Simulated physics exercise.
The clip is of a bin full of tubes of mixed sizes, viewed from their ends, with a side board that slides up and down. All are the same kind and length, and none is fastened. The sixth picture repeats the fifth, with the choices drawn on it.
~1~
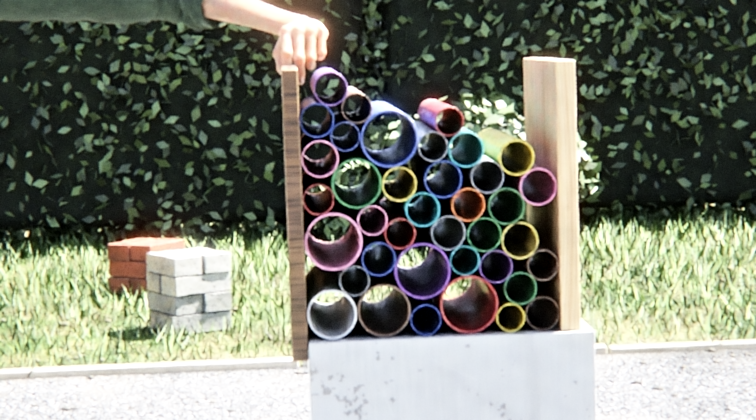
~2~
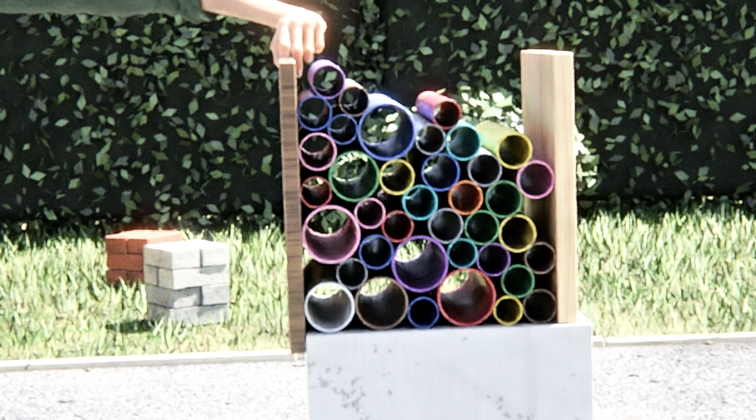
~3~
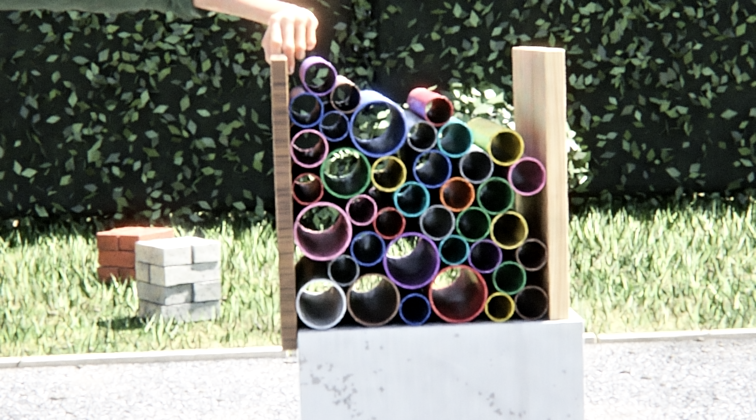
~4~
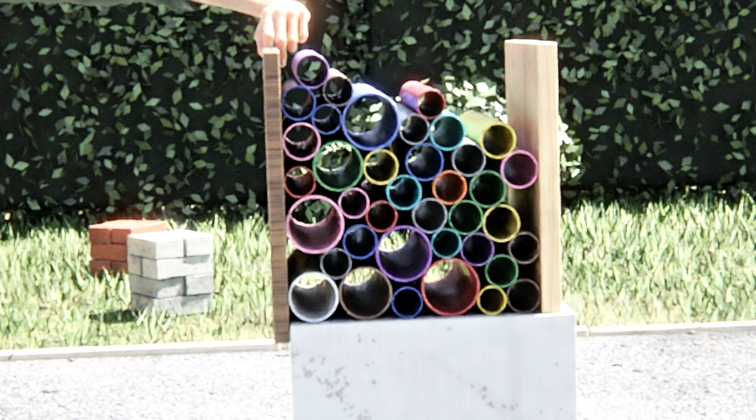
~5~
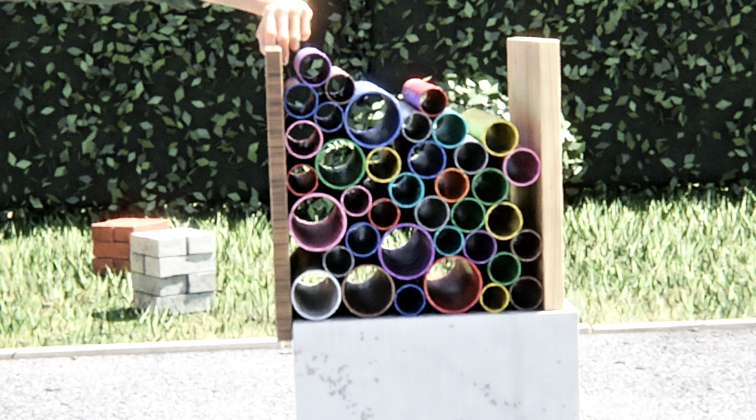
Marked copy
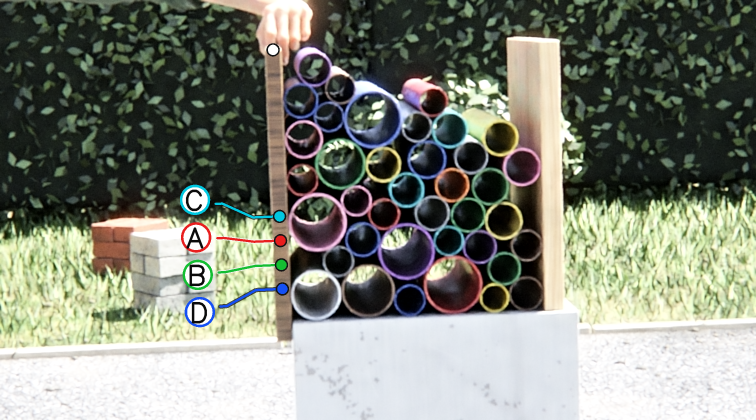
In front of a leafy hedge, a hand rested on top of the left side board beside a bin of colourful tubes on a pale block, and neither the board nor the tubes visibly moved.
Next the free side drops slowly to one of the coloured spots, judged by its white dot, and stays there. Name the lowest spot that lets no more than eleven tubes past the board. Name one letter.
B is the limit.
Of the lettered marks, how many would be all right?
The number is three.
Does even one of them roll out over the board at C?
At C: Yes.
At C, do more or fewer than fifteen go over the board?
Fewer than fifteen.
On the copy, A at (281, 241); B at (282, 265); C at (280, 216); D at (282, 289); the white dot at (273, 50).
On B. First, top of the board (285, 147).
Then, top of the board (289, 252).
Finally, top of the board (289, 264), about eight out over the board.
By contrast, A about six out over the board; C about six out over the board; D more than eleven out over the board.
